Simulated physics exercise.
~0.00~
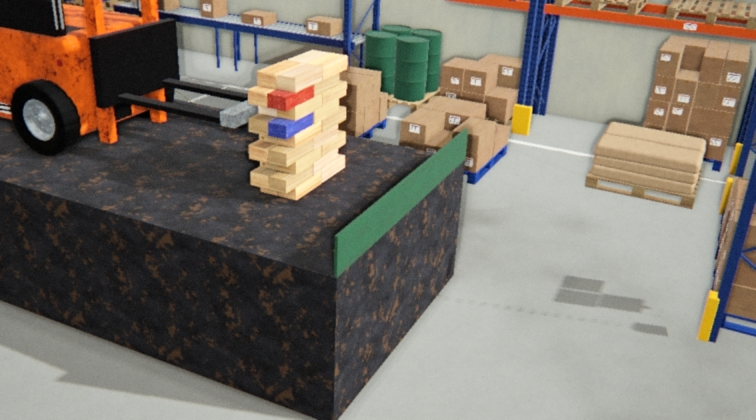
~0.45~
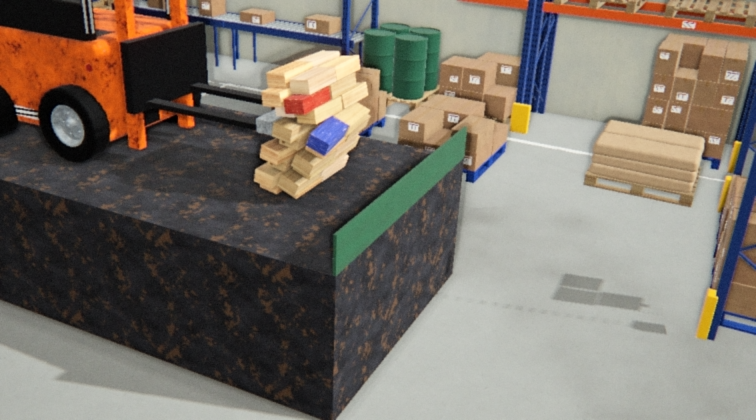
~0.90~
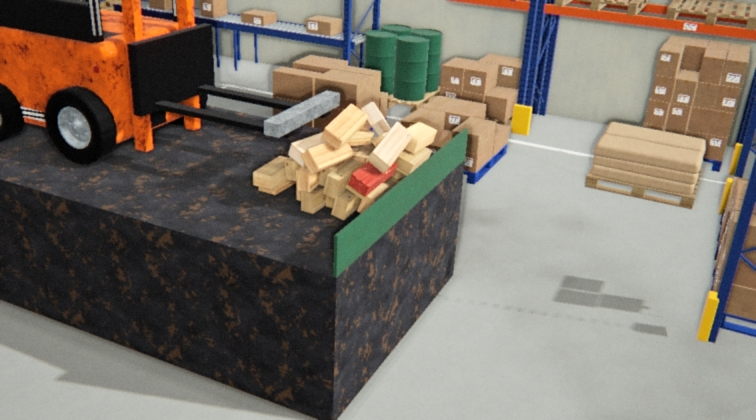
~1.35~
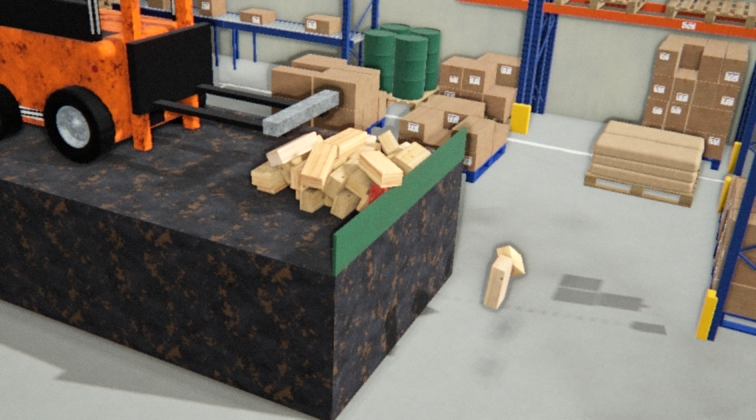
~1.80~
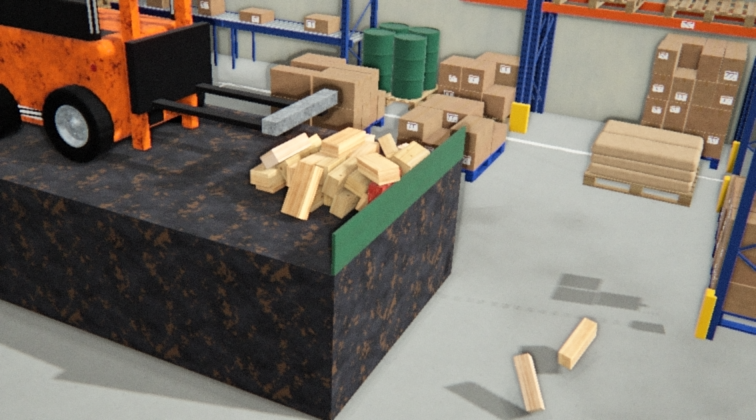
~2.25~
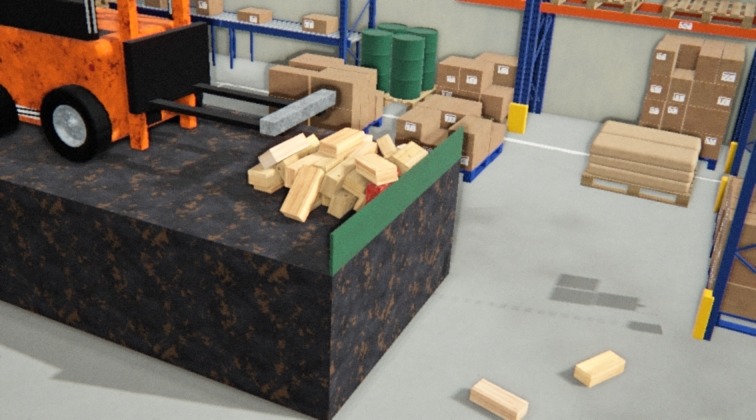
In a warehouse seen from above at a slightly swaying angle, a stack of pale wooden blocks, one red and one blue, stands on a dark speckled platform with a low green board along its right edge. An orange lift truck at the left drives rightward, pushing a grey beam into the stack. The tower leans right, its layers twisting, then collapses into a heap against the board as the truck stops. Two pale blocks drop over the edge, tumble across the floor and come to rest apart, while the rest stay piled above, the red one mostly buried.
